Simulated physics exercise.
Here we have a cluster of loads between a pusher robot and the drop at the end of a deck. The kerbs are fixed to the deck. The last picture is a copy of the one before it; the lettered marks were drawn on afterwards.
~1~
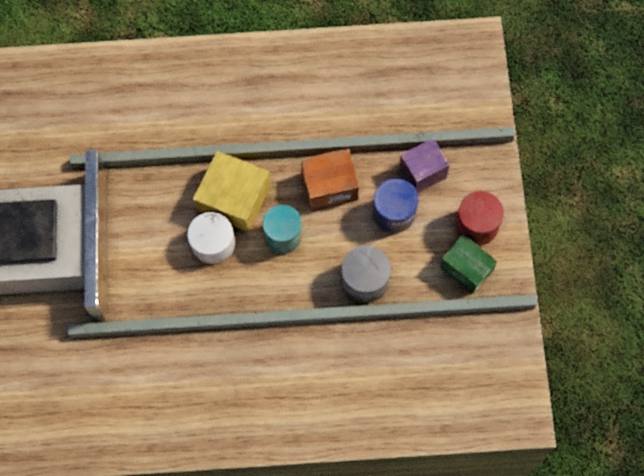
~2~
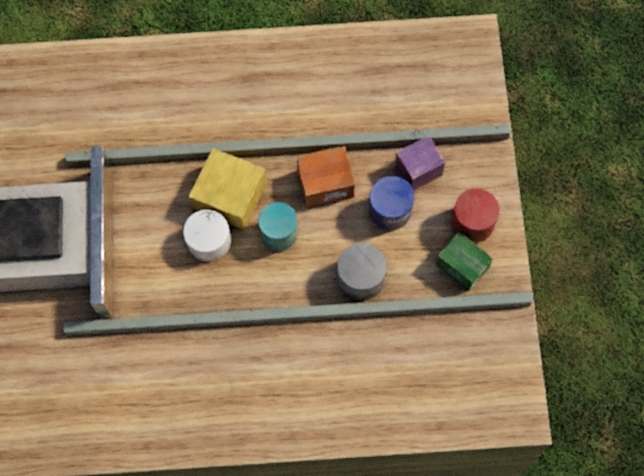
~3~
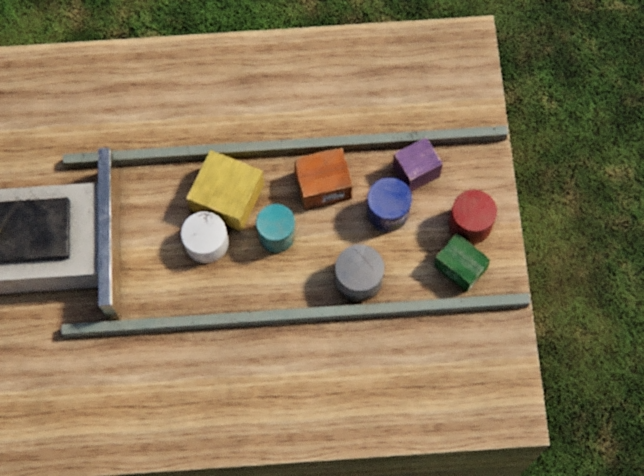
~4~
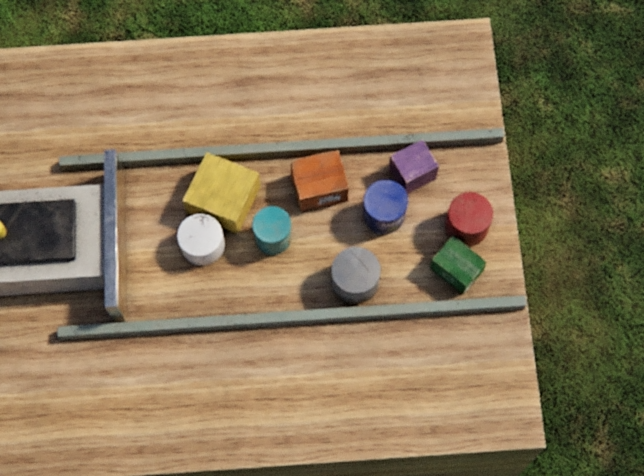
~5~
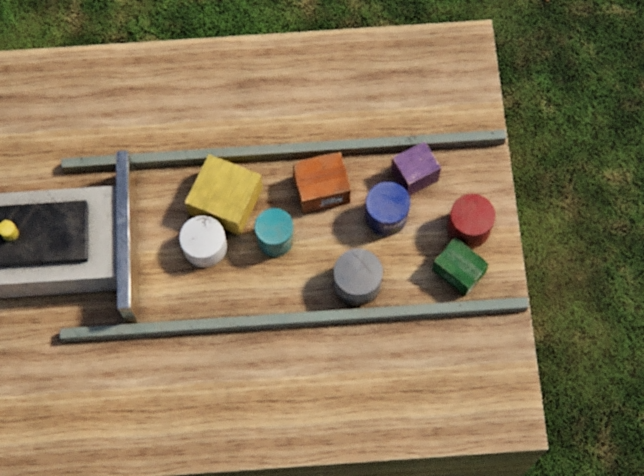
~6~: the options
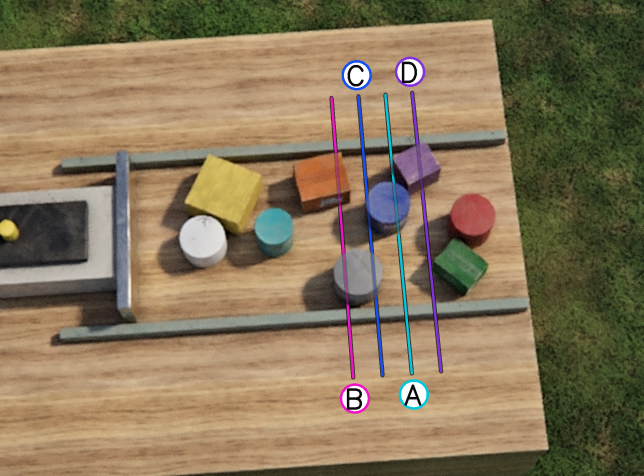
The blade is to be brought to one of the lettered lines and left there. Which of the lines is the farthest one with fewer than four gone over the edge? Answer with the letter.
At D, and not beyond.
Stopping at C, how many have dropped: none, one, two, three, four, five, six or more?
The count is none.
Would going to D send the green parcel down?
No.
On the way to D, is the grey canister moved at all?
By then, yes.
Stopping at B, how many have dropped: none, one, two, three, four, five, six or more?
By then, none.
On the marked copy, A at (398, 228); B at (342, 232); C at (370, 230); D at (426, 226).
With D. Early on, robot (158, 225); yellow crate (267, 186); turquoise pail (302, 229).
Further on, robot (267, 218); red canister (487, 221); purple crate (467, 166).
At the end, robot (351, 212); purple crate over the edge; red canister over the edge; three fallen.
As for the rest, A is within the limit but short; B is within the limit but short; C is within the limit but short.
